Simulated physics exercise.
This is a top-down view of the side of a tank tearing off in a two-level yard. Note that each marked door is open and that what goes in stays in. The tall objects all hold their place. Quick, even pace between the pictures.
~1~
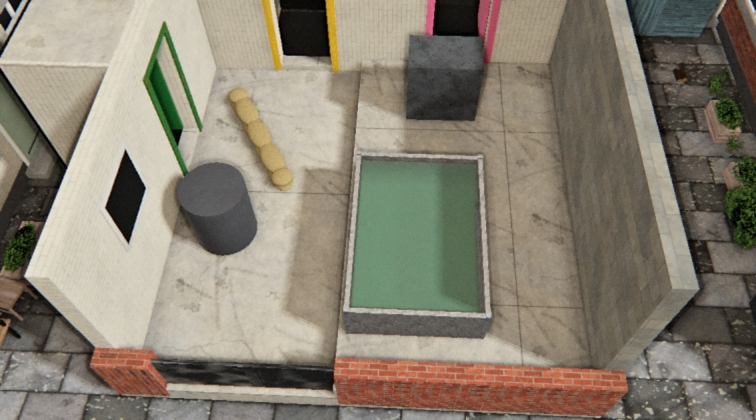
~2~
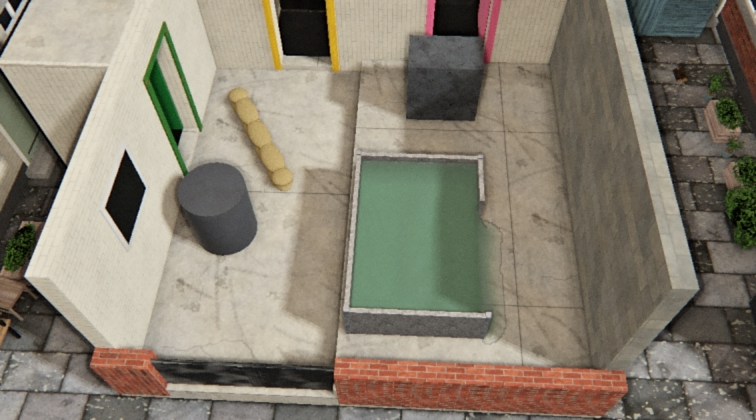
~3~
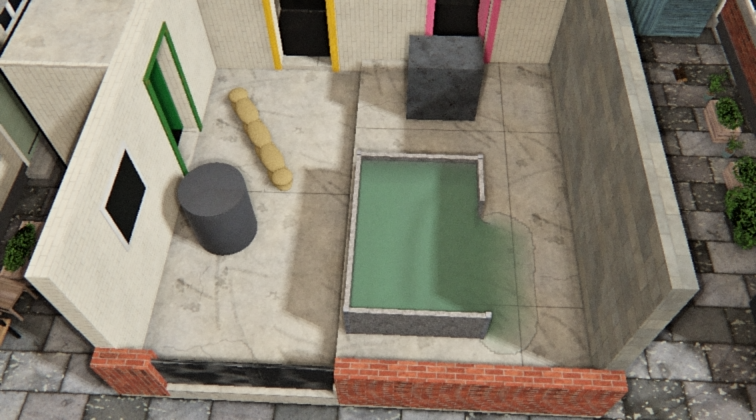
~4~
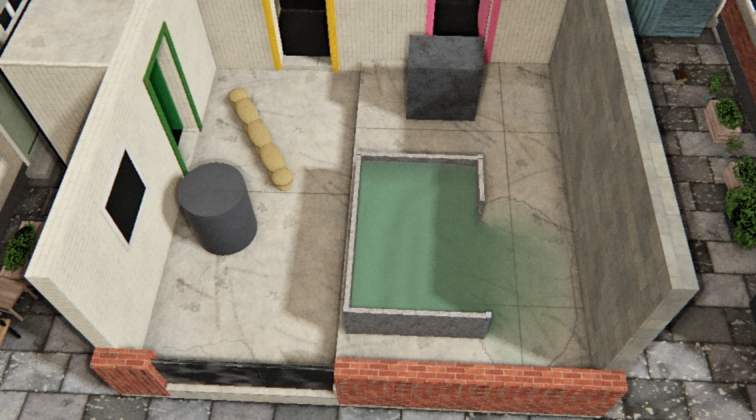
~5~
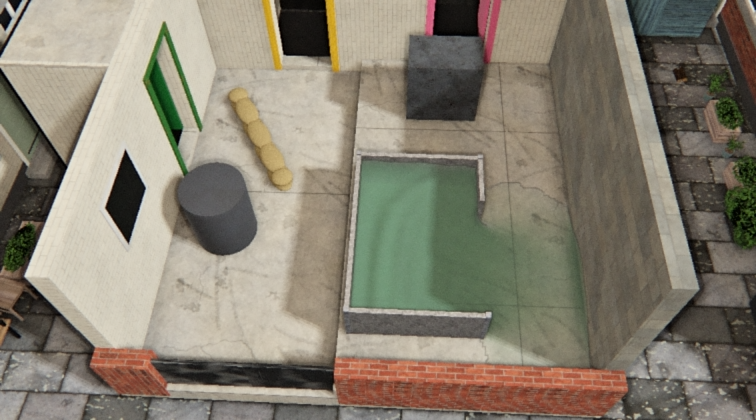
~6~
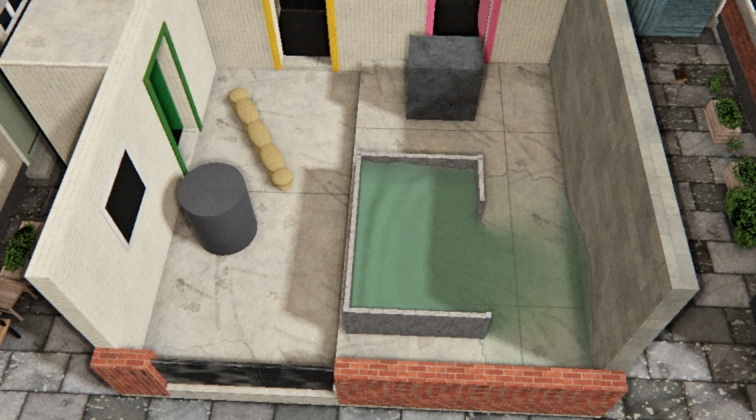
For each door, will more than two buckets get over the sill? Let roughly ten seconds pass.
Outcome: The green door will not go over two buckets. The pink door will be deluged. The yellow door will not go over two buckets.
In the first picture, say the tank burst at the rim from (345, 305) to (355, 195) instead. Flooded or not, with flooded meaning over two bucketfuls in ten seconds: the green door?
Result for green door - above threshold.
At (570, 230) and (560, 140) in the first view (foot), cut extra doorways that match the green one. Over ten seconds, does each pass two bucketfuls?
Lab note - first crosses the line, second stays short of the line.
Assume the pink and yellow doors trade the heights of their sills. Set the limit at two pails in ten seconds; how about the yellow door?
As for the yellow door, it remains short of it.
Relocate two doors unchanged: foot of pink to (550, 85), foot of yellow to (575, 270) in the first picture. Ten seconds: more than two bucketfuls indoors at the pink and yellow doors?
As it turns out, the pink door spills past but the yellow door spills past.
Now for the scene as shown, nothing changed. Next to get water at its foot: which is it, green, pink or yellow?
Answer: The pink one.
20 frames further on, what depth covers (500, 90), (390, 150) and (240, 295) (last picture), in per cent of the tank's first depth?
Readings in order: Around 18, 4 and 2 %.
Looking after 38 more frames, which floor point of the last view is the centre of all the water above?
Close to pixel (404, 209).
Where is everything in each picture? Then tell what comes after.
The first picture shows the tank at (418, 231) is whole and still.
In the second picture, water pours out at (479, 270) and has run to (491, 336).
In the third picture, water pours out at (478, 272) and has run to (515, 346).
In the fourth picture, water pours out at (478, 272) and has run to (539, 217).
In the fifth picture, the front is at (588, 358), out from the gap at (478, 273).
In the sixth picture, the front is at (565, 190), out from the gap at (478, 272).
A moment on, water covers 15 % of the floor; the green door not reached, the pink door not reached, the yellow door not reached.
Next, water covers 35 % of the floor; the green door not reached, the pink door not reached, the yellow door not reached.
Then, water covers 55 % of the floor; the green door not reached, the pink door under two buckets in, the yellow door not reached.
Later, water covers 90 % of the floor; the green door wet at the sill, nothing in, the pink door over two buckets in, the yellow door wet at the sill, nothing in.
In the end, water covers 95 % of the floor; the green door wet at the sill, nothing in, the pink door far over two buckets in, the yellow door under two buckets in.
